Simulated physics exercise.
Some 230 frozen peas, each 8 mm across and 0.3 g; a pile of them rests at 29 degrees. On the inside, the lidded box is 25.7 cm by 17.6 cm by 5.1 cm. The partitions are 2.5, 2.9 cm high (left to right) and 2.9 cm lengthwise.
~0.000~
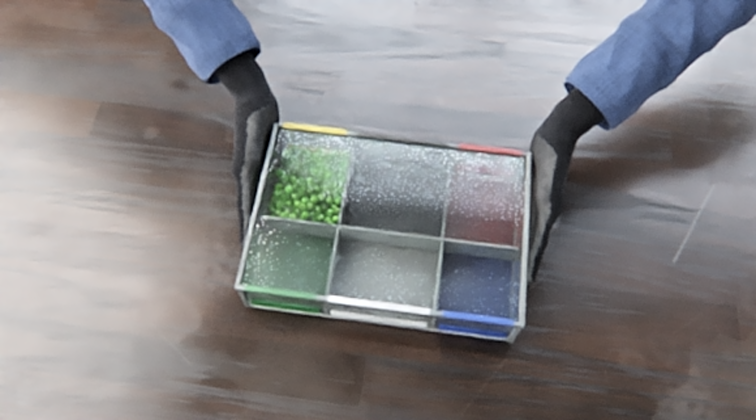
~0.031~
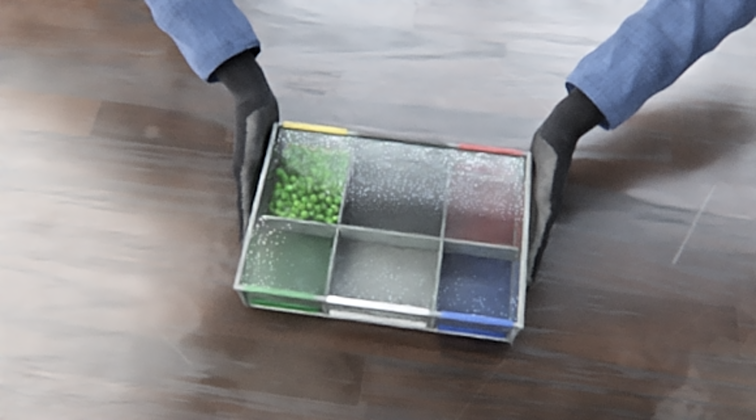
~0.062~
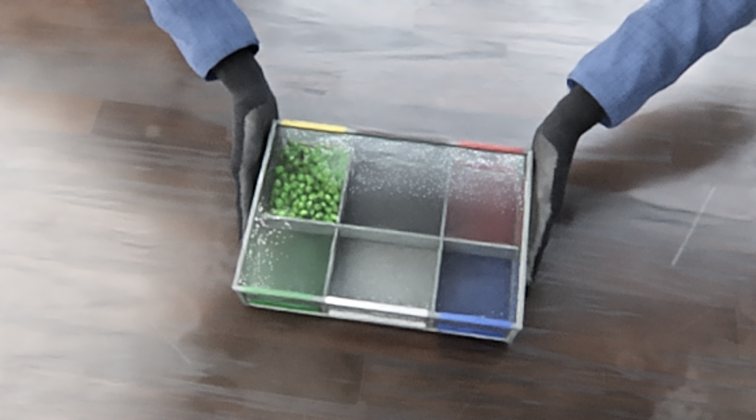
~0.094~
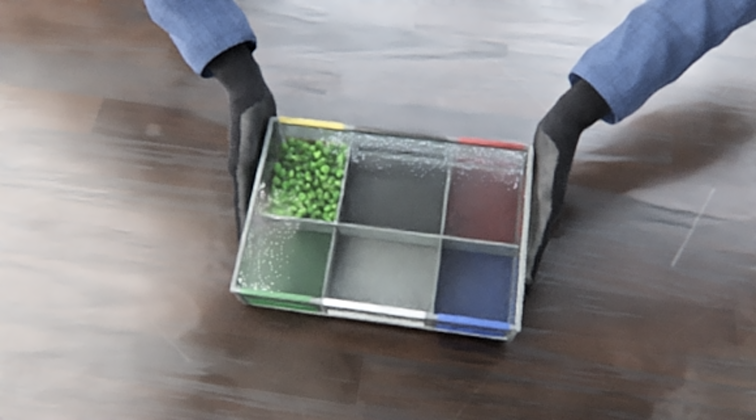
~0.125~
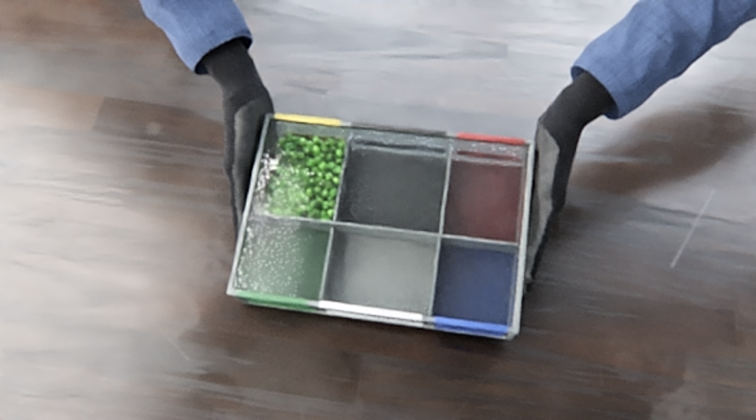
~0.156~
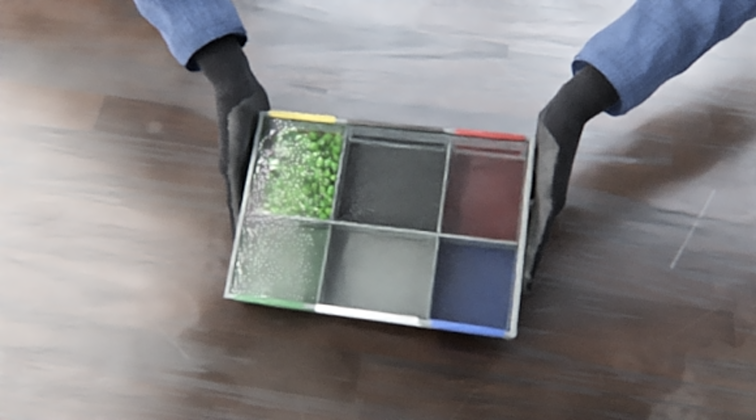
Green peas shifting rightward in the yellow-marked compartment of a clear lidded box as two dark-gloved hands gradually tilt it.
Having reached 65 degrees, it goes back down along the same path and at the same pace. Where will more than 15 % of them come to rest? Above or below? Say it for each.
Red compartment: It'll probably finish at or short of fifteen percent of the pieces; blue compartment: It'll probably finish at or short of fifteen percent of the pieces; green compartment: It'll probably finish past fifteen percent of the pieces; yellow compartment: It'll probably finish past fifteen percent of the pieces; white compartment: It'll probably finish at or short of fifteen percent of the pieces; black compartment: It'll probably finish at or short of fifteen percent of the pieces.
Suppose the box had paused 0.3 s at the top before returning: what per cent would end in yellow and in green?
Then, in per cent: Yellow 65, green 35.
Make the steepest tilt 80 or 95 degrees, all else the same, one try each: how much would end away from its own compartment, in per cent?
Roughly 55 percent, then roughly 70 percent.
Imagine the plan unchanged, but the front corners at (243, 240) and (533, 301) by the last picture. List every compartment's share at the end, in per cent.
In per cent, the final split is red 0, blue 0, green 0, yellow 75, white 0, black 25.
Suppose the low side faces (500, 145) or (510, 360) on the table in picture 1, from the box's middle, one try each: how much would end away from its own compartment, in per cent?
First try: Around 30 percent; second try: Around 60 percent.
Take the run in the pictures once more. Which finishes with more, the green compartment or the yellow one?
The yellow one.
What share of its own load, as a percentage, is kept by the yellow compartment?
Some 70 percent.
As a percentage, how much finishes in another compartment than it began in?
About 30 %.
After 0.59 s, tilt 64 degrees; green 5 %, yellow 95 %.
Then, at 0.88 s, tilt 26 degrees; green 30 %, yellow 70 %.
After 1.27 s, tilt 0 degrees; green 30 %, yellow 70 %.
By 1.6 s all is still; red 0 %, blue 0 %, green 30 %, yellow 70 %, white 0 %, black 0 %.
